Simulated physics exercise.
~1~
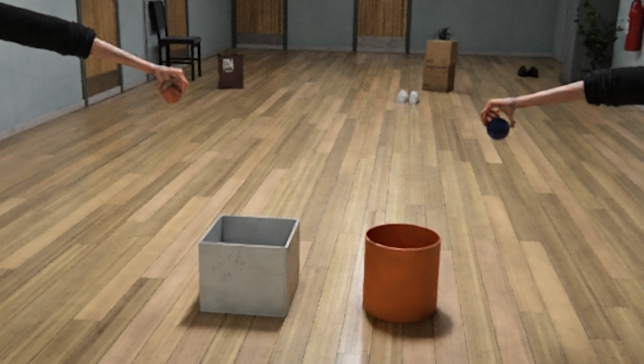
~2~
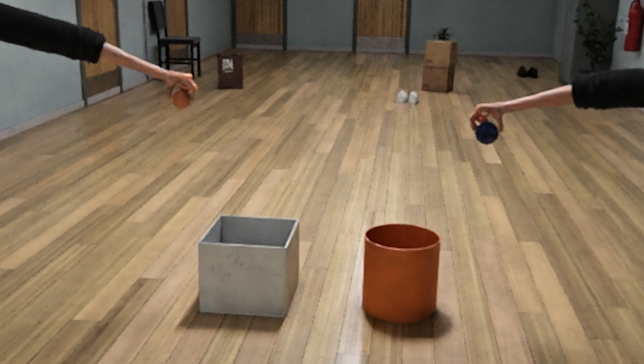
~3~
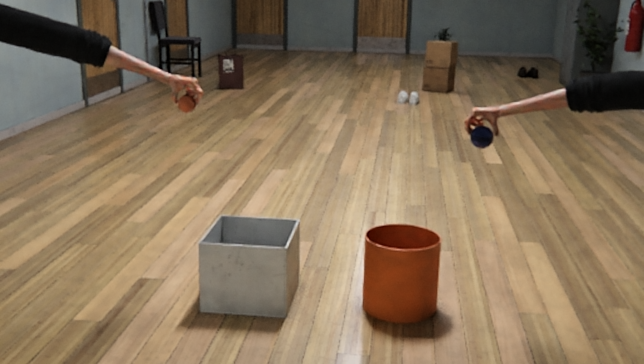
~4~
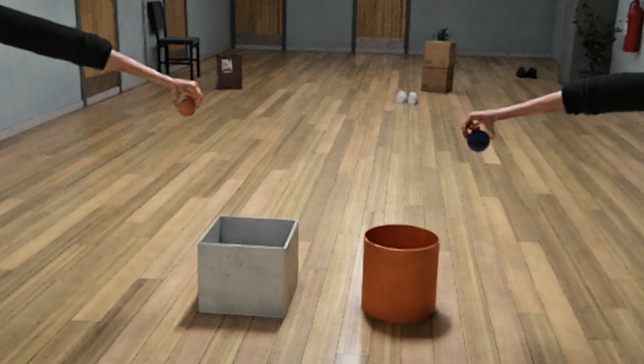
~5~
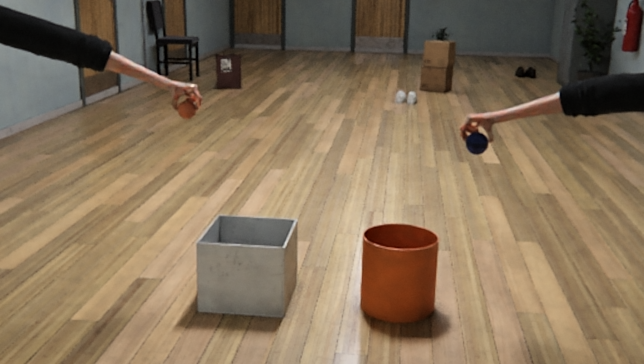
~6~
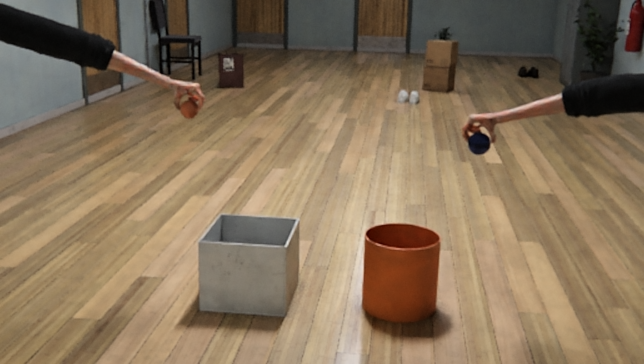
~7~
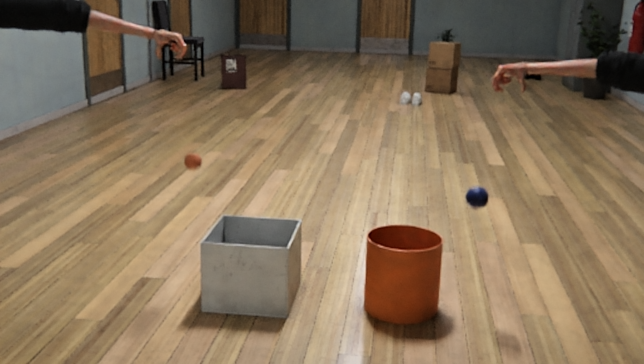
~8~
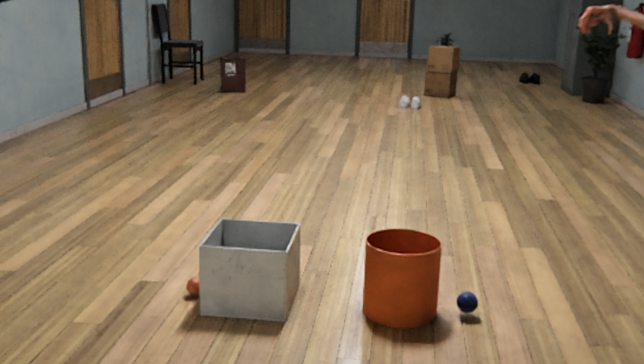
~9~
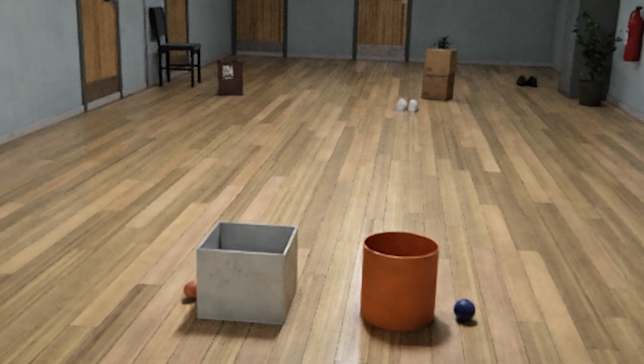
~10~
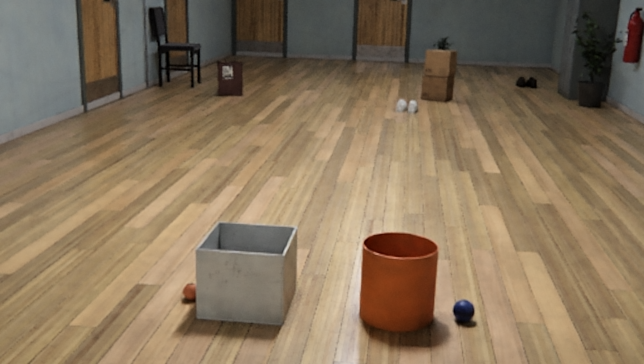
An orange tomato and a dark blue ball are held up by two hands reaching in from opposite sides of a wood-floored room, with a grey square crate at left and an orange round bucket at right below. The hands drift slightly inward, the tomato moving right and the ball moving left, then hold almost still. Both hands let go and draw back, and the two things drop together. The tomato lands on the floor just left of the crate, partly hidden behind it, while the ball lands just right of the bucket. Both stay outside, resting on the floorboards.
